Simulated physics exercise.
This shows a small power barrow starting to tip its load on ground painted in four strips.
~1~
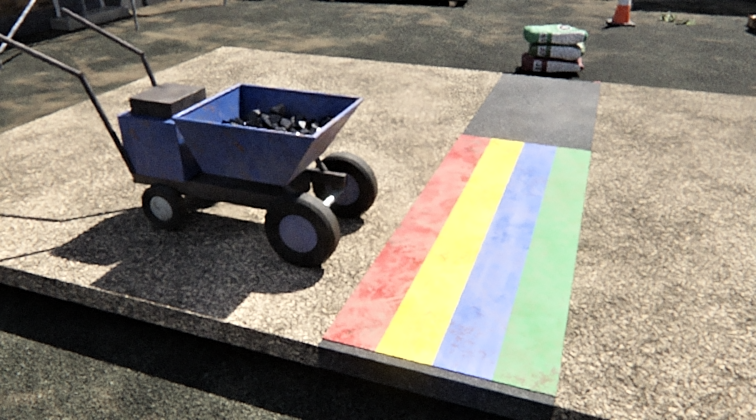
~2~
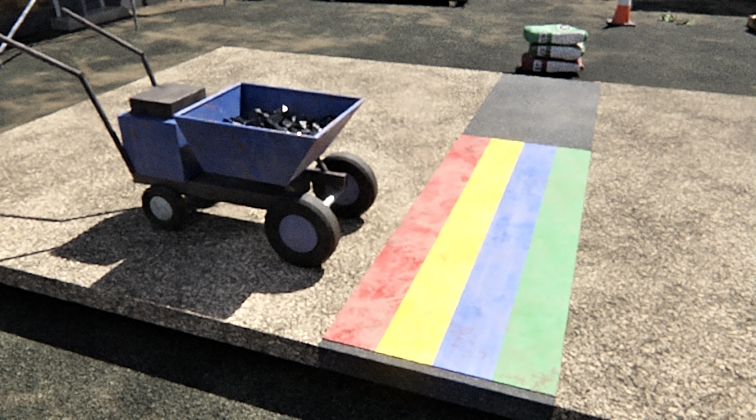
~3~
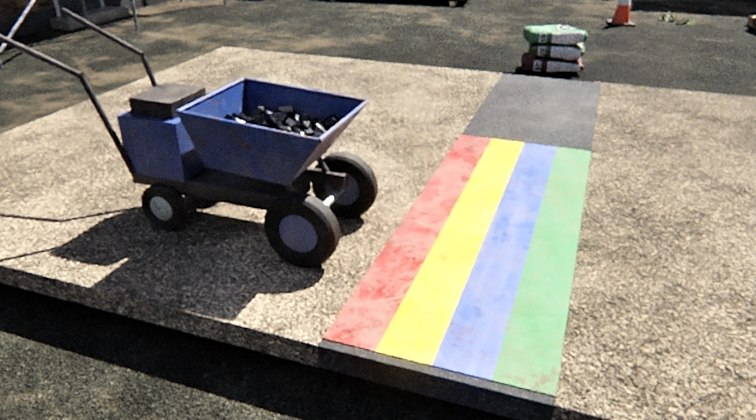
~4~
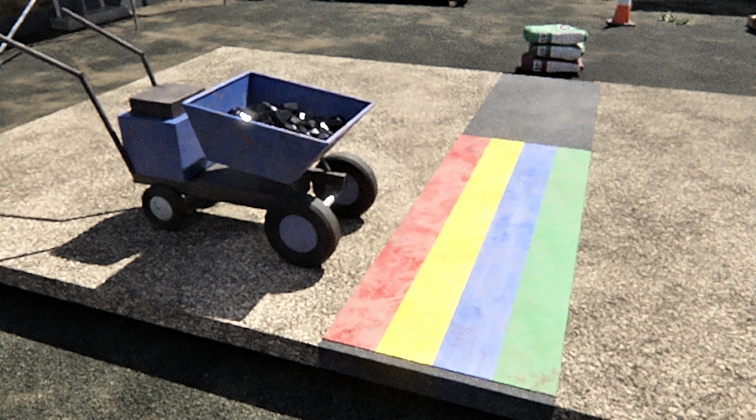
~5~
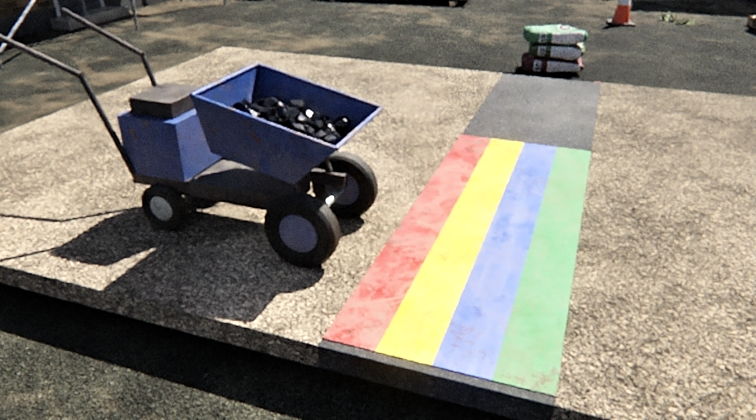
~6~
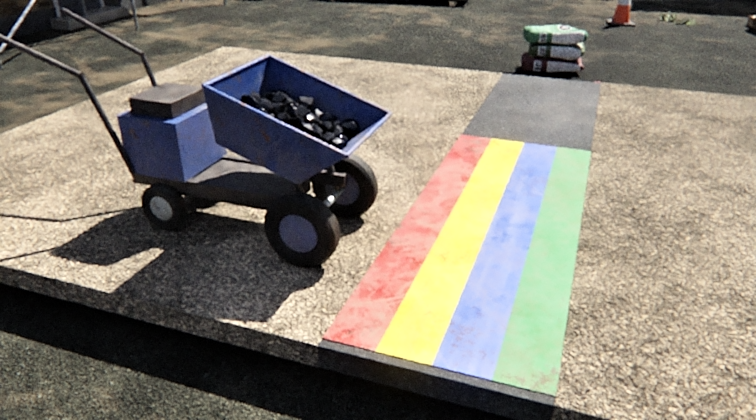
A sunlit paved slab edged by dark tarmac is seen from above at an angle, with stacked bags and an orange cone behind it. On the left stands a blue four-wheeled barrow with dark handles, its skip holding black lumps, while red, yellow, blue and green strips lie to its right. The skip, level at first, tilts gradually forward to the right, its rear rising, while the wheels and camera stay still.
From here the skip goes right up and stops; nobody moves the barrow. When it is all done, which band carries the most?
The yellow band carries the most.
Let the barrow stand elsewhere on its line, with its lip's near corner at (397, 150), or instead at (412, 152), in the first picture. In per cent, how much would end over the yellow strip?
Well, you'd get roughly 0 per cent from the first place and roughly 0 per cent from the second.
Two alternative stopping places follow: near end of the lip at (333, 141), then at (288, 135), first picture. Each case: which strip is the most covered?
Yellow for the first spot, the strip in red for the second.
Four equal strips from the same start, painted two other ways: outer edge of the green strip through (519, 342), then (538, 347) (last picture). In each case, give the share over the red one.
The first case gives around 10 %, the second around 10 %.
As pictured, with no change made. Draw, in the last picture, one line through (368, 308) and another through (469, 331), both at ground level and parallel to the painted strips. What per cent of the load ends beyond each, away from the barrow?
Respectively 90 and 10 percent.
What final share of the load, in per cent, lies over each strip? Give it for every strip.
Per cent of the load - red strip: 25, yellow strip: 50, blue strip: 20, green strip: 5.
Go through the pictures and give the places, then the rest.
In the first picture, lip of the skip at (313, 138), level; top of the load at (272, 132), lumps of coal; red strip at (373, 305); yellow strip at (423, 316); blue strip at (477, 328); green strip at (533, 341).
In the second picture, lip of the skip at (314, 139), level; top of the load at (273, 132).
In the third picture, lip of the skip at (319, 141), tipped barely; top of the load at (262, 128).
In the fourth picture, lip of the skip at (326, 144), tipped a little; top of the load at (262, 117).
In the fifth picture, lip of the skip at (336, 149), tipped a little; top of the load at (258, 117).
In the sixth picture, lip of the skip at (346, 156), tipped clearly; top of the load at (266, 112); red strip at (373, 305); yellow strip at (423, 316); blue strip at (477, 328); green strip at (533, 341).
Soon after the last picture, skip tipped steeply; all in the skip.
A little later, skip tipped right over; nearly all in the skip; a stray few over the red strip; a small part over the yellow strip; a stray few over the blue strip.
Later still, skip tipped right over; about a quarter in the skip; a small part over the red strip; about half over the yellow strip; about a quarter over the blue strip; a small part over the green strip.
By the end, skip tipped right over; a stray few in the skip; about a quarter over the red strip; about half over the yellow strip; about a quarter over the blue strip; a small part over the green strip; a stray few off the paint.
